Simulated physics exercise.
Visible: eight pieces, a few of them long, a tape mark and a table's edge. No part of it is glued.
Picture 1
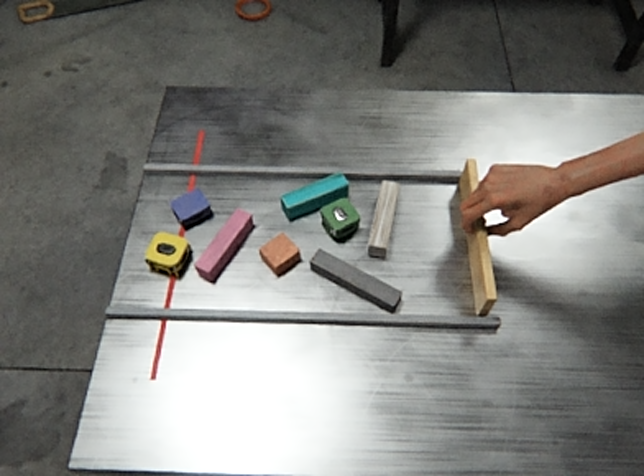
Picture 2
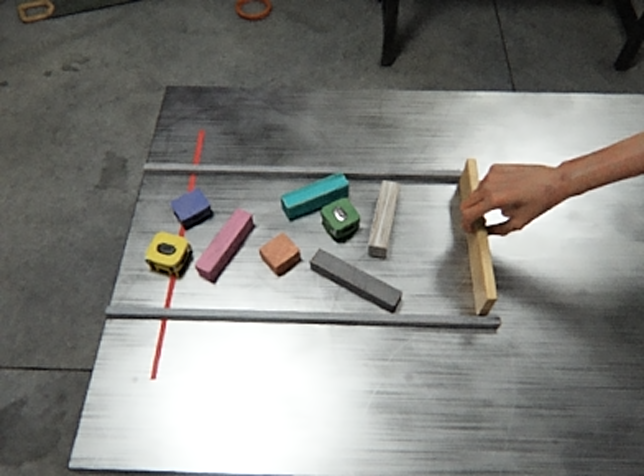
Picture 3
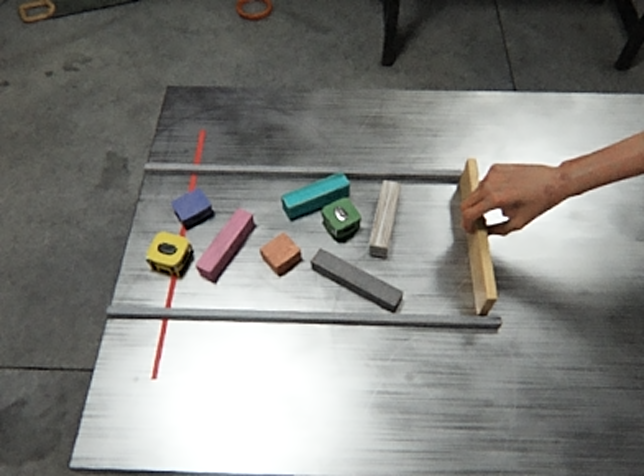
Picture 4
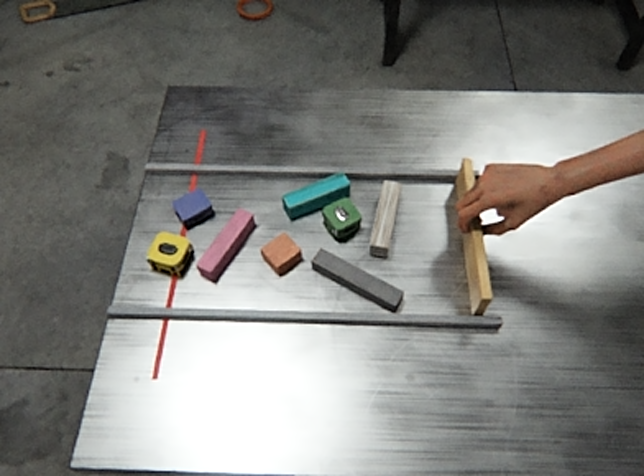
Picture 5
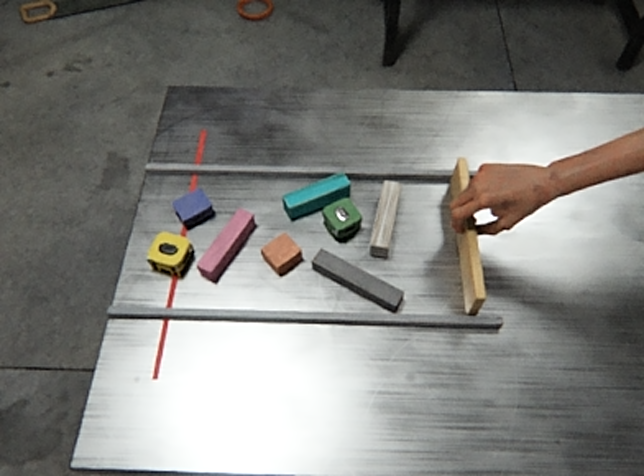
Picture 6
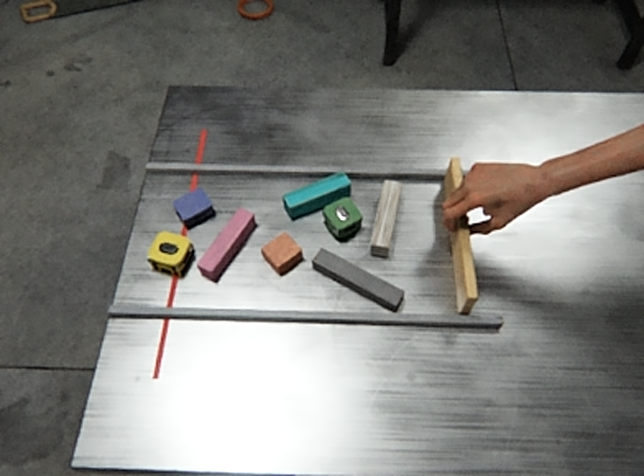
A hand holds a wooden board upright at the right end of two parallel rails on a metal table, then slides it slightly left. Between the rails, the yellow and green cases, blue and orange blocks, and pink, turquoise, gray and pale bars show no clear movement.
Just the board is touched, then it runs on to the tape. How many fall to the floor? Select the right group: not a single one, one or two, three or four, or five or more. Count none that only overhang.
I predict the tally of drops will be above two but under five.
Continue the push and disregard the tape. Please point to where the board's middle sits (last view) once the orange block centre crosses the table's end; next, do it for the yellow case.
Around (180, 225) first and around (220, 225) second.
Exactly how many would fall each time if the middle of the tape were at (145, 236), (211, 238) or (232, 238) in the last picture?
Respectively 7, 2 and 0.
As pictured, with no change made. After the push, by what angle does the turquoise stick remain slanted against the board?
About 55°.
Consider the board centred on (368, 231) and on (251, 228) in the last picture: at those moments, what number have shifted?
Counts: 5 and 8.
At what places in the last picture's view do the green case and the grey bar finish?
Green case at about (153, 209), grey bar at about (153, 263).
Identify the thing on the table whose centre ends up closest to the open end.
Closest at the end: The orange block.
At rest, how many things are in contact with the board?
2 end up touching it.
Soon after, none off yet; yellow case at rest near (172, 254); blue case at rest near (194, 208); pink bar at rest near (228, 243).
Then, none off yet; yellow case moved a little near (156, 259); blue case moved about its own width near (176, 206); pink bar moved a little near (186, 246).
At rest, the number that fall off is three or four; fallen, pink bar, blue case and yellow case.
